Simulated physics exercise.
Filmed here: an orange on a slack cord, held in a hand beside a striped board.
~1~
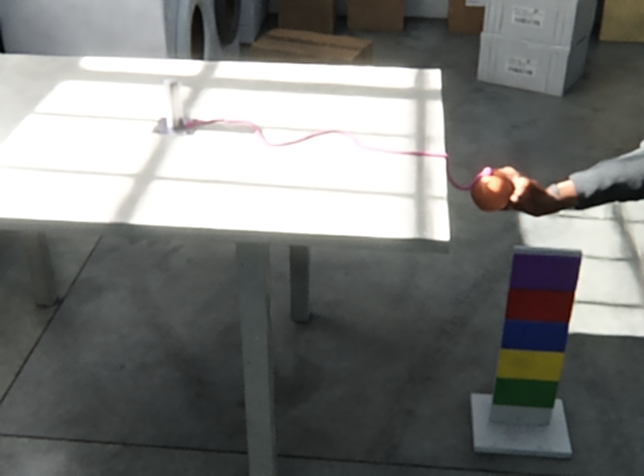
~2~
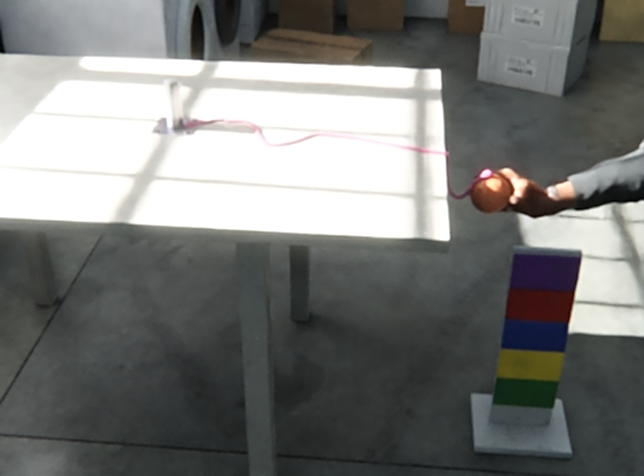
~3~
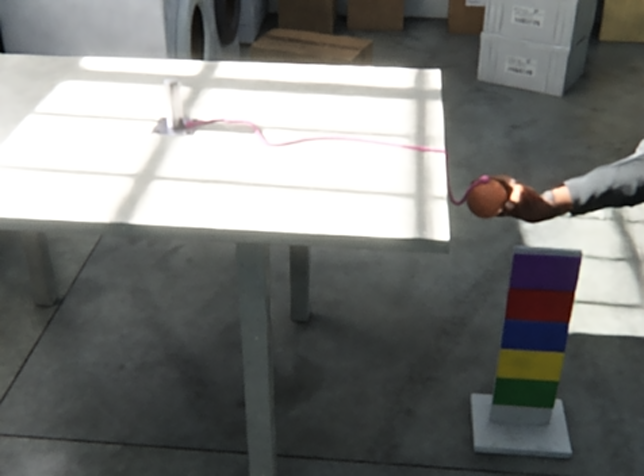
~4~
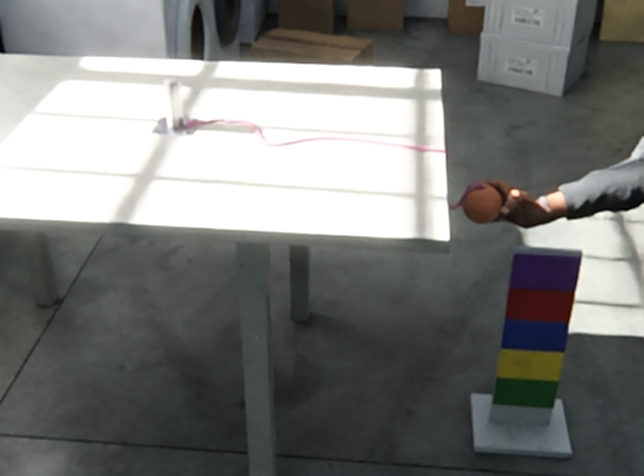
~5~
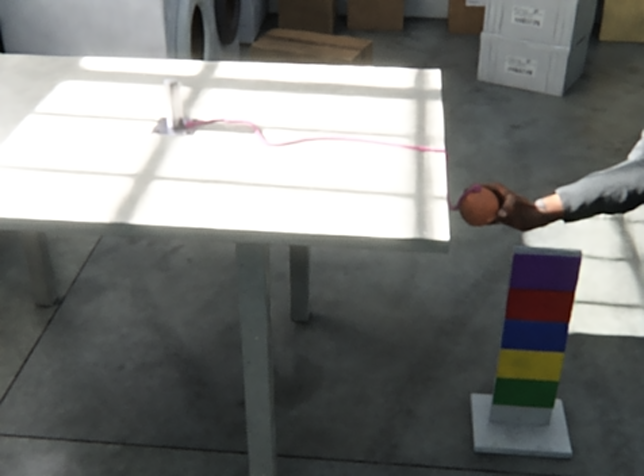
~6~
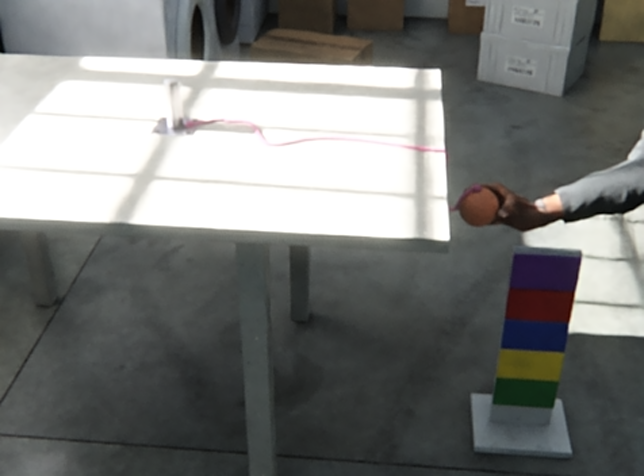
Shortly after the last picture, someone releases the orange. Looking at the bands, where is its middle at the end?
Its middle is at the red band.
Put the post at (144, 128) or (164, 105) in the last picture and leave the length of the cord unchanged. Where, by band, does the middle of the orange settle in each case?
For the first it would be purple, for the second purple.
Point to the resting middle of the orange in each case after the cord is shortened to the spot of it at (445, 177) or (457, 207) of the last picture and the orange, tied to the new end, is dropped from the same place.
Case by case it comes to about (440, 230) and then about (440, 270).
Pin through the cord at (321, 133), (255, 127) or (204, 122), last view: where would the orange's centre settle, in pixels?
The pixel places are (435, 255), (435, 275) and (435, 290), one per try.
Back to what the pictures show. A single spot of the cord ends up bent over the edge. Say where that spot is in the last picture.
Close to (402, 146).
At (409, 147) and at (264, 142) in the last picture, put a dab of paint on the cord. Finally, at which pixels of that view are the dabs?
The first finishes about (445, 162) and the second about (304, 137).
Soon after, orange near (443, 278); level with purple.
After that, orange near (415, 291); level with red.
In the end, orange near (436, 295); level with red. At red.
